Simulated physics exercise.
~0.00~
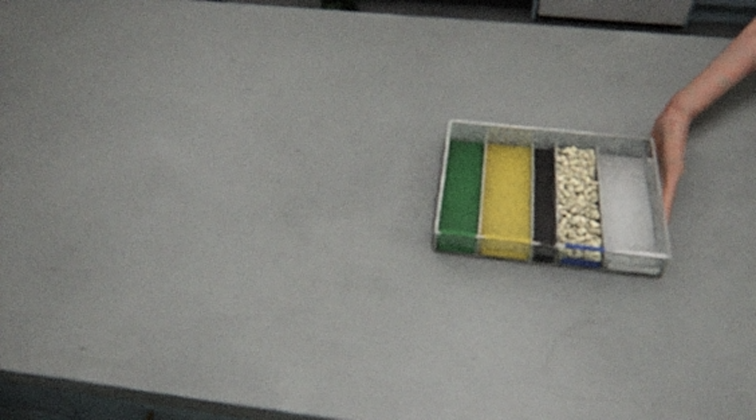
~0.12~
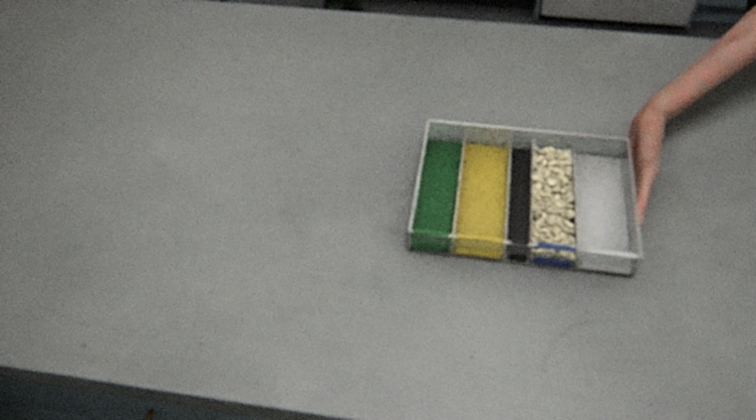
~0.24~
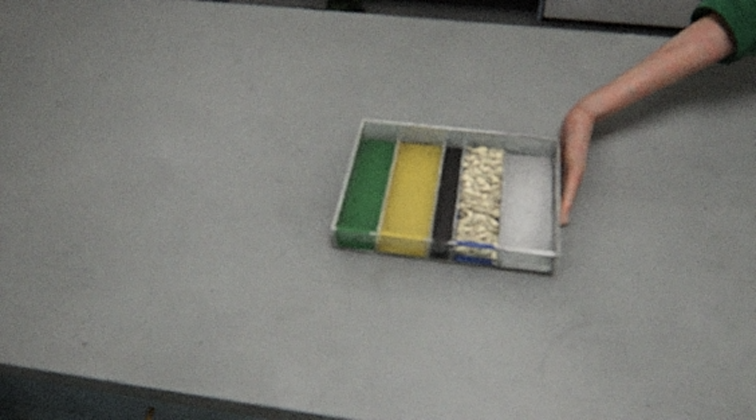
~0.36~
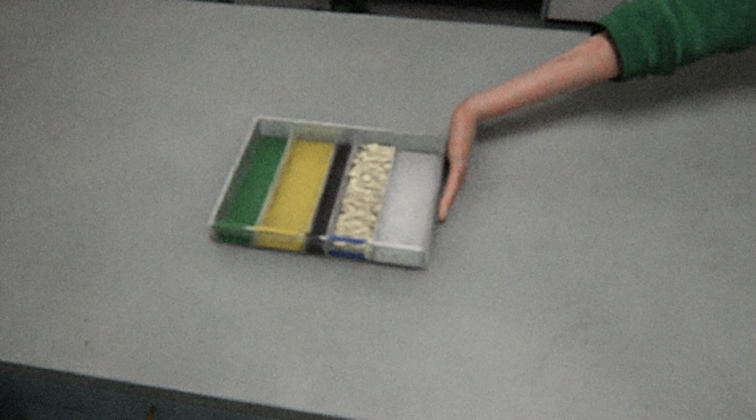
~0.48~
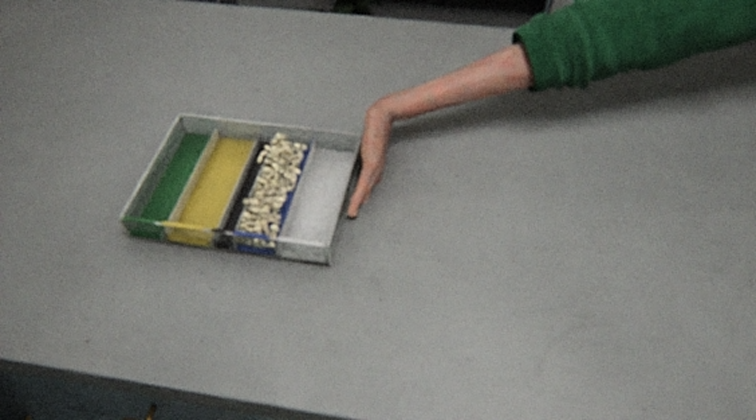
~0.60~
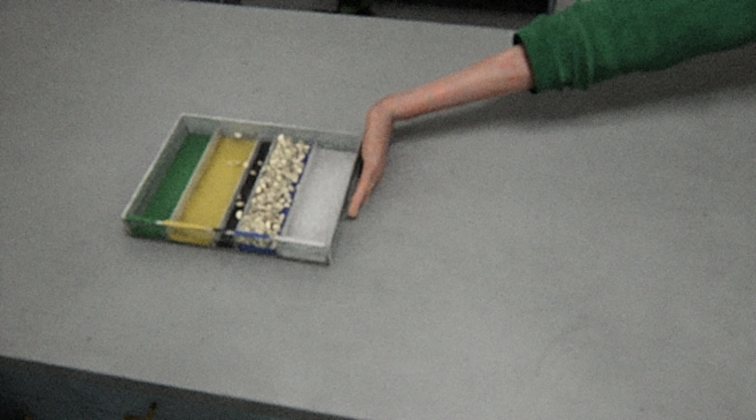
A hand in a green sleeve pushed a clear divided tray of green, yellow, black, white-bean and pale sections leftward across a gray table, then stopped; the beans shifted left, and a few ended up scattered over the black and yellow sections.
